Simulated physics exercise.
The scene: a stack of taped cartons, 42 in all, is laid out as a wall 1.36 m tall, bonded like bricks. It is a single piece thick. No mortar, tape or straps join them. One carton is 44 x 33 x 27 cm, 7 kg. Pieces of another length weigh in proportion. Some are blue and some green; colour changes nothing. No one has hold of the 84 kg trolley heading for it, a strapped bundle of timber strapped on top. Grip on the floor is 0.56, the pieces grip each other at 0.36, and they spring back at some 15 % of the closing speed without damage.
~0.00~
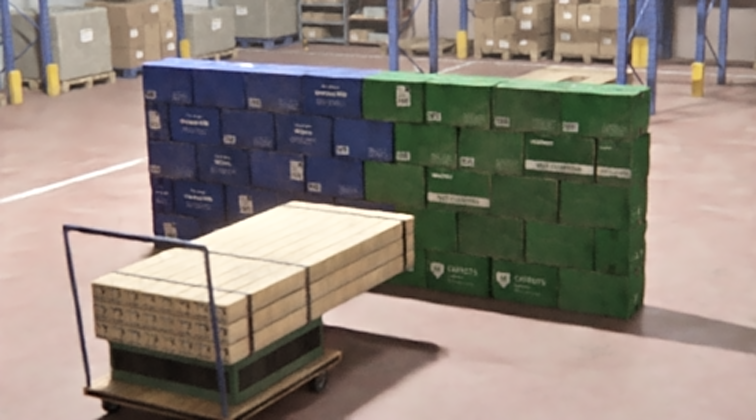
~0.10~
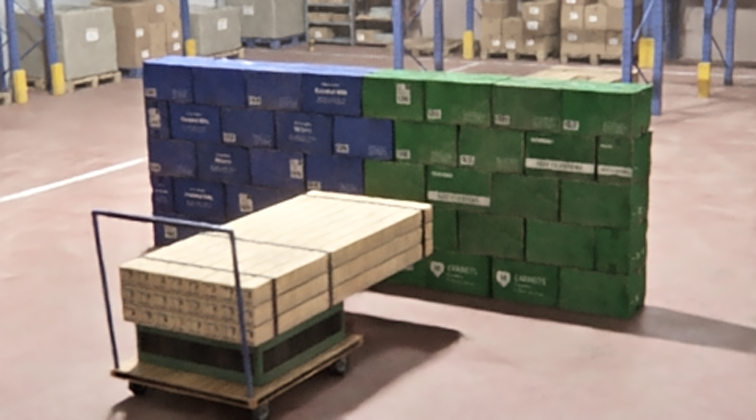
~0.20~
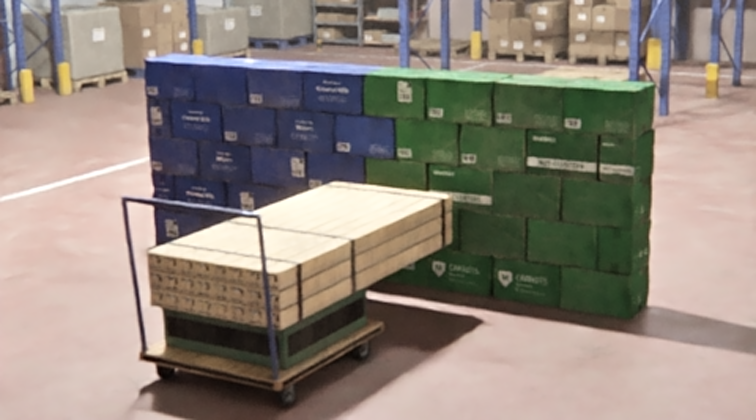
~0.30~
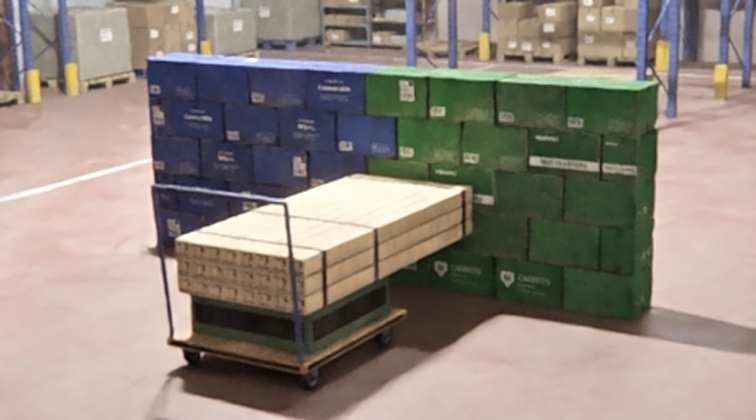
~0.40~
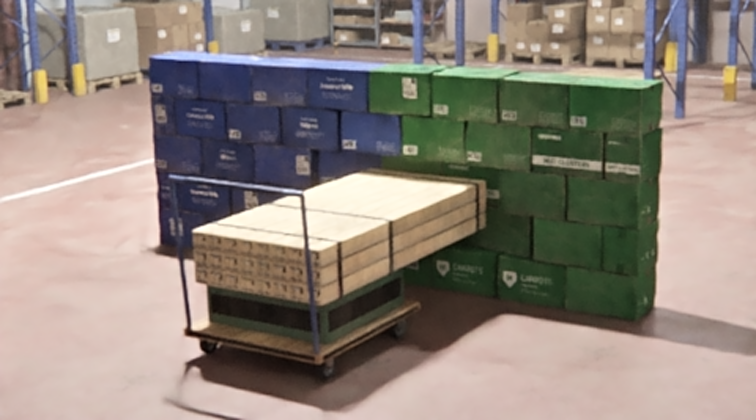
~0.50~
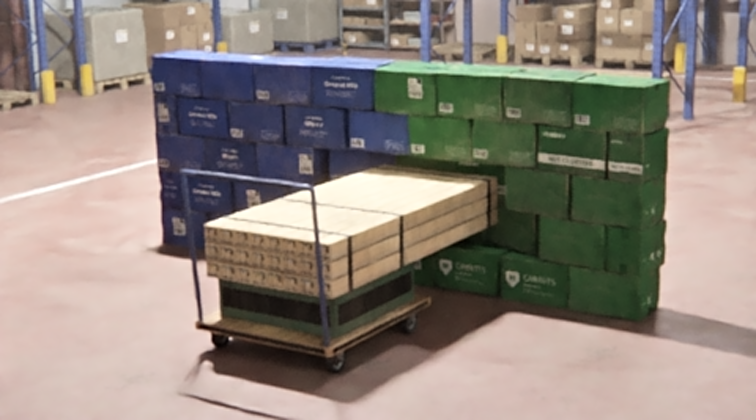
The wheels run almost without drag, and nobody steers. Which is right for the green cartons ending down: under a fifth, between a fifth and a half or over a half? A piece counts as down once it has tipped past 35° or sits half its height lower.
Ending down: Upwards of a half.
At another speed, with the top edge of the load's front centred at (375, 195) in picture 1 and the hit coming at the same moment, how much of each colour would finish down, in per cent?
Then blue 0, green 0 per cent.
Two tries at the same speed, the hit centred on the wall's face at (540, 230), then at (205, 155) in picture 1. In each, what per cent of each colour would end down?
Blue 0 then 50, green 70 then 0 per cent.
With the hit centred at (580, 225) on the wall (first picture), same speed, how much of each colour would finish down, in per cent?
In that case blue 0, green 40 per cent.
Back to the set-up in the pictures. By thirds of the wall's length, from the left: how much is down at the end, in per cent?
In per cent: Left 10, middle 80, right 50.
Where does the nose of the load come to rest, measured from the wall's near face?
Some 55 cm beyond.
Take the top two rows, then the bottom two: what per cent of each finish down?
From the top 60, from the bottom 20 per cent.
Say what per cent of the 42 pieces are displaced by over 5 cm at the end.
It is 45 per cent.
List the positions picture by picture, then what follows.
In the first frame (places mark the middle of the side facing us; the camera moves round a little), load (409, 233) 76 cm short of the wall; top green carton (596, 115); top blue carton (218, 88); nothing disturbed.
In the second frame, load (428, 222) 51 cm short of the wall; top green carton (596, 114).
In the third frame, load (448, 211) 27 cm short of the wall; top green carton (598, 112).
In the fourth frame, load (468, 202) 37 mm short of the wall; top green carton (601, 111).
In the fifth frame, load (482, 197) 12 cm into the wall's line; top green carton (604, 109); 6 disturbed, none down.
In the sixth frame, load (493, 193) 22 cm into the wall's line; top green carton (607, 108); top blue carton (226, 80); steepest lean 3°, the carton at (439, 138); 17 disturbed, none down.
After 0.90 s, load 39 cm past the wall's line, still rolling; 2 of the 20 green cartons down (3 of 42 in all colours); top green carton leaning 6°.
After 1.40 s, load 48 cm past the wall's line, still rolling; 12 of the 20 green cartons down (15 of 42 in all colours); top green carton leaning 39°, 12 cm lower.
After 2.04 s, load 53 cm past the wall's line, stopped; 12 of the 20 green cartons down (18 of 42 in all colours); top green carton on its side.
At rest (3.7 s), load 53 cm past the wall's line, stopped; 12 of the 20 green cartons down (18 of 42 in all colours); top green carton upside down; top blue carton unmoved. That is 60 per cent. As the last picture would show them, middles, top blue carton near (240, 77).
